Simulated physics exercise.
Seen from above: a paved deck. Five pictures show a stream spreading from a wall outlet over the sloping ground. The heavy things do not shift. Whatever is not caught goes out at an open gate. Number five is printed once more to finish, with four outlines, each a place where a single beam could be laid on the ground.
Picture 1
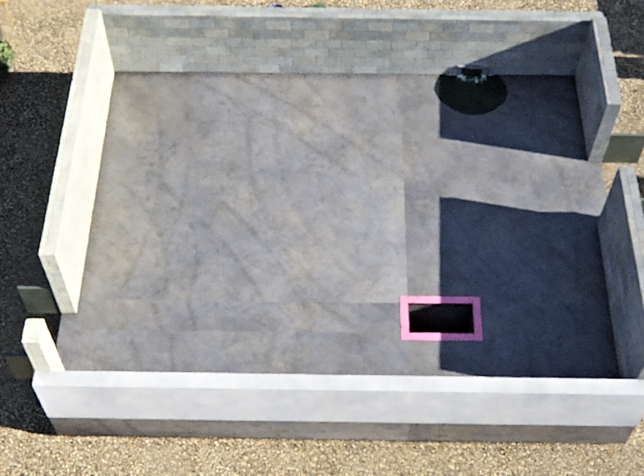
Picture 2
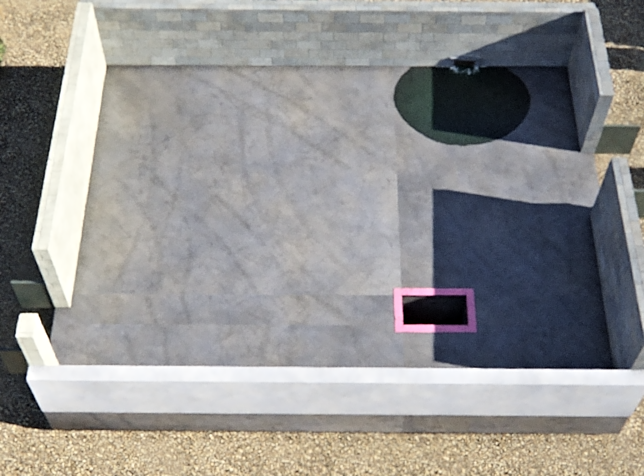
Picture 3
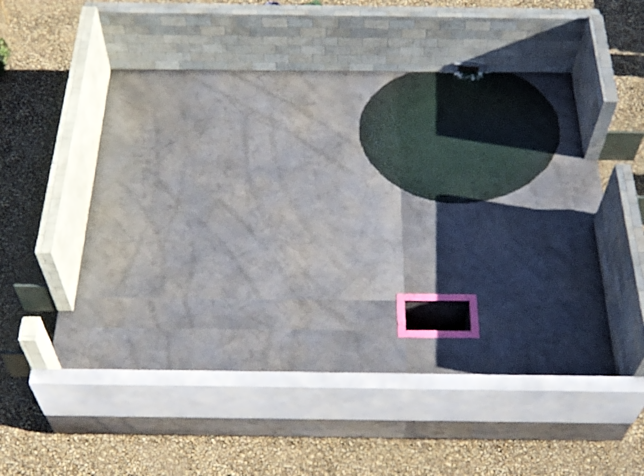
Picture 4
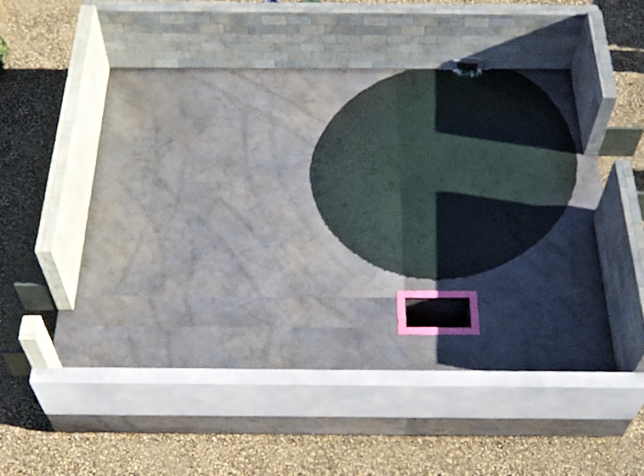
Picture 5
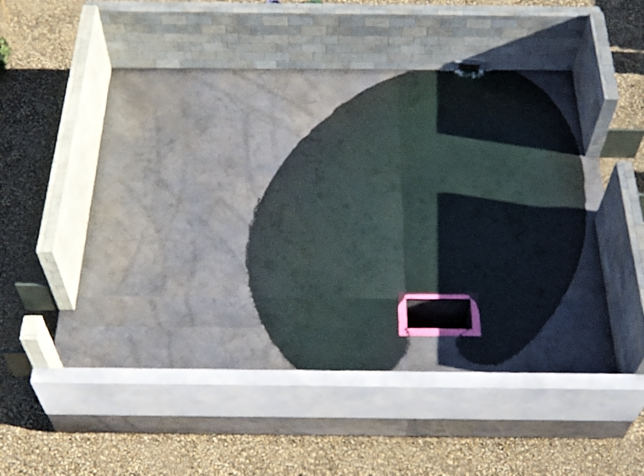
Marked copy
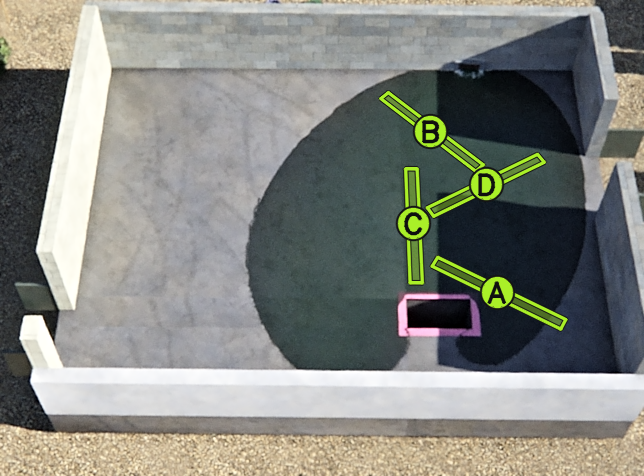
Dark water spreads from the back wall across a walled paved deck, reaching the pink drain.
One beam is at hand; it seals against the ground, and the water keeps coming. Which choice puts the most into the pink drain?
Spot C does it best.
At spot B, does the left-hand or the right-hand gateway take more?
More leaves on the left.
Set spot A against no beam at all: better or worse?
It is worse.
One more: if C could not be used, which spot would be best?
B.
On the marked copy, A from (434, 261) to (563, 324); B from (384, 95) to (479, 168); C from (416, 282) to (411, 168); D from (430, 211) to (540, 158).
If A is chosen, about 6 % of the stream goes into the pink drain, about 90 % out by the gates.
If B is chosen, about 21 % of the stream goes into the pink drain, about 74 % out by the gates.
If C is chosen, about 49 % of the stream goes into the pink drain, about 47 % out by the gates.
If D is chosen, about 8 % of the stream goes into the pink drain, about 88 % out by the gates.
